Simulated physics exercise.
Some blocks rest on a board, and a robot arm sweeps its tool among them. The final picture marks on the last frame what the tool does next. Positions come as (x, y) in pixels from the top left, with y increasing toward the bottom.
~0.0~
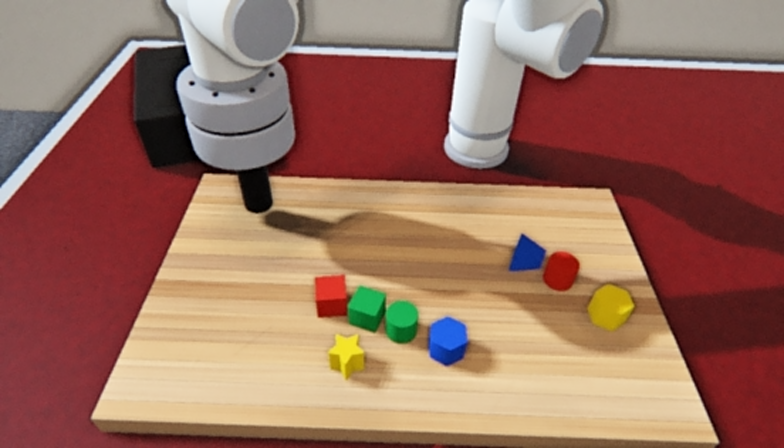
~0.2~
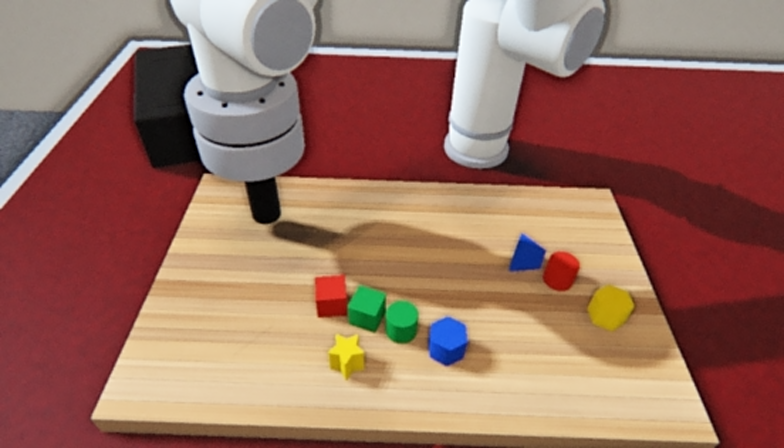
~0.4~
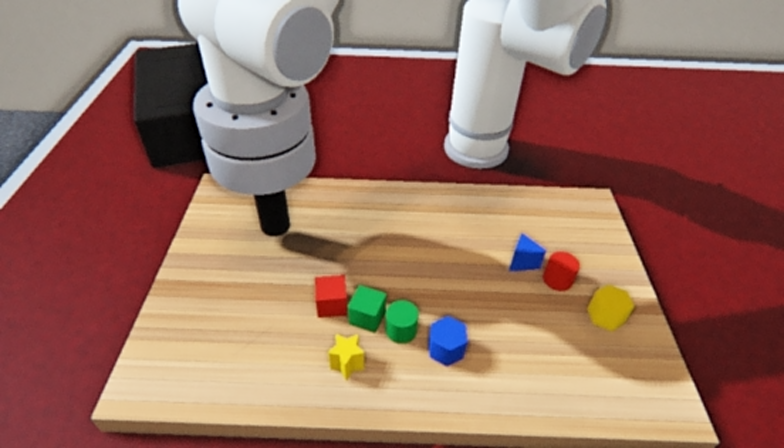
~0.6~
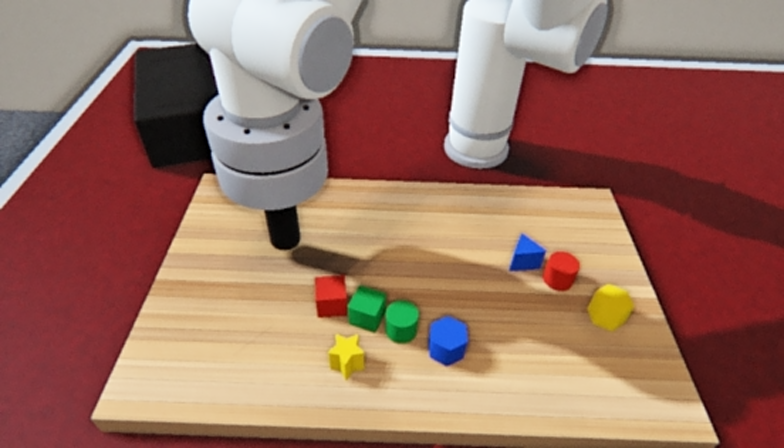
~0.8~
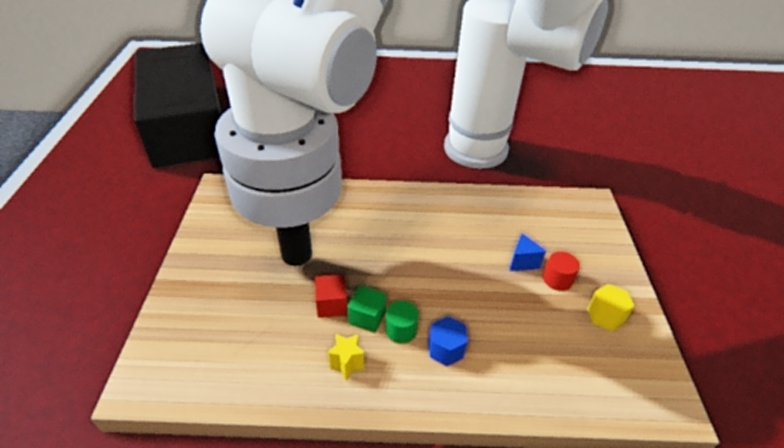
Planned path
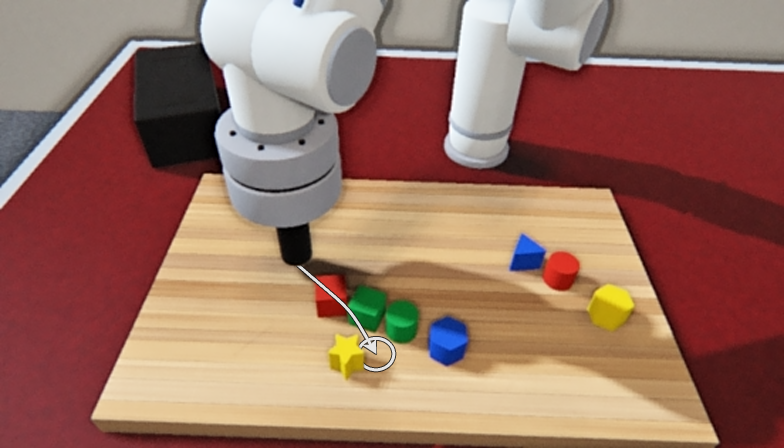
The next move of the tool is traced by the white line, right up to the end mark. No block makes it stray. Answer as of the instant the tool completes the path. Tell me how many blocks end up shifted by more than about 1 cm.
The result: Three blocks or more.
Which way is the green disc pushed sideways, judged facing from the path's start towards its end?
Facing from start to end, it will go to the left.
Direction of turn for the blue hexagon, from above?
From the top: Clockwise.
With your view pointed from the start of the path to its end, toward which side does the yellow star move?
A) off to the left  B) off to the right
It's B.
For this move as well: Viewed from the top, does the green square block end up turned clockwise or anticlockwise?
Direction: Anticlockwise.
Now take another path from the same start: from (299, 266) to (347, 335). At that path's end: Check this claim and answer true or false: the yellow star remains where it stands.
The statement is incorrect.
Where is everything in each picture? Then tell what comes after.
Lower end of the tool (259, 205), tops of blocks, red square block (330, 287), yellow star (346, 347), green square block (367, 300), green disc (403, 313), blue hexagon (449, 332), in the first picture.
Tool (267, 216), blocks as before, in the second picture.
Tool (276, 228), blocks as before, in the third picture.
Tool (286, 241), blocks as before, in the fourth picture.
Tool (297, 256), red square block (330, 287), yellow star (346, 347), green square block (367, 300), green disc (403, 313), blue hexagon (449, 332), in the fifth picture.
The drawn path runs from (299, 266) through (326, 290) and (354, 318) to (376, 354).
The first path, step by step. One third of the way, tool (326, 280); red square block (335, 296); green square block (370, 302).
Two thirds of the way, tool (354, 309); red square block (345, 328), turned 25° clockwise; yellow star (346, 357); green square block (384, 321), turned 20° anticlockwise; green disc (416, 319).
At the end, tool (376, 344); red square block (349, 357), turned 55° clockwise; yellow star (334, 387), turned 35° clockwise; green square block (412, 348), turned 70° anticlockwise; green disc (429, 323); blue hexagon (464, 334), turned 30° clockwise.
